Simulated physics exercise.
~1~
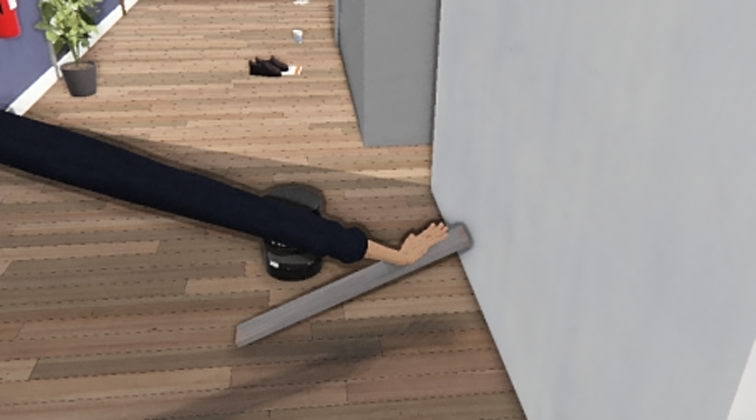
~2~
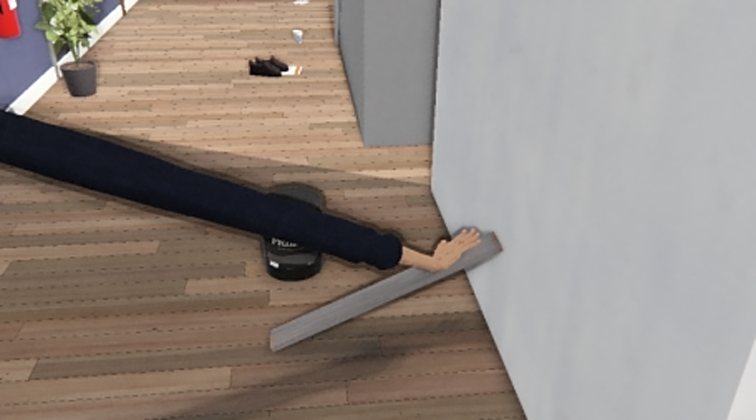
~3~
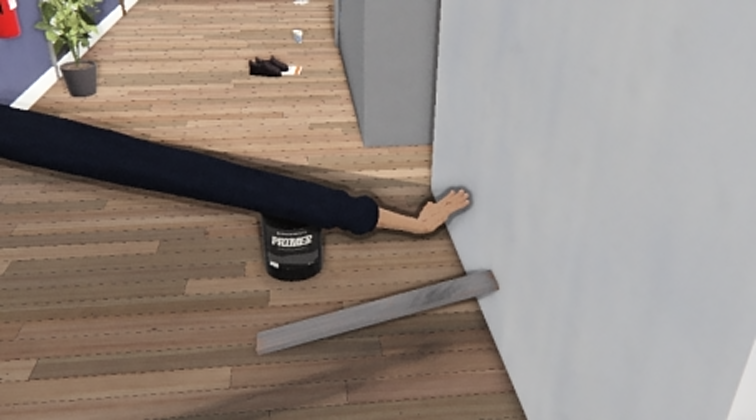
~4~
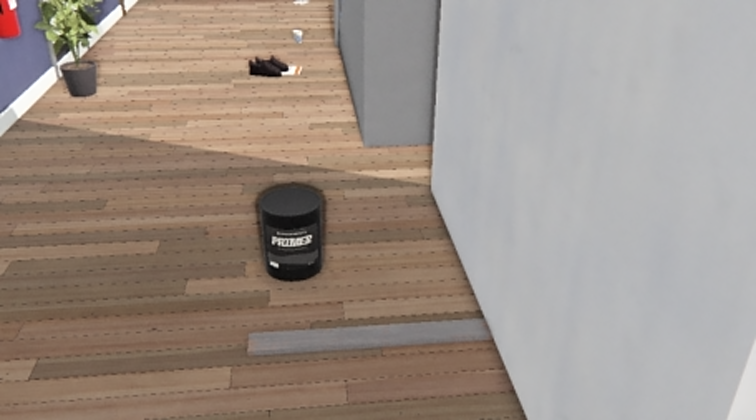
A long grey plank was held against a pale wall by a dark-sleeved hand, beside a black pail of primer. Once the hand let go and drew back, the plank slipped down and ended up flat on the wooden floor.
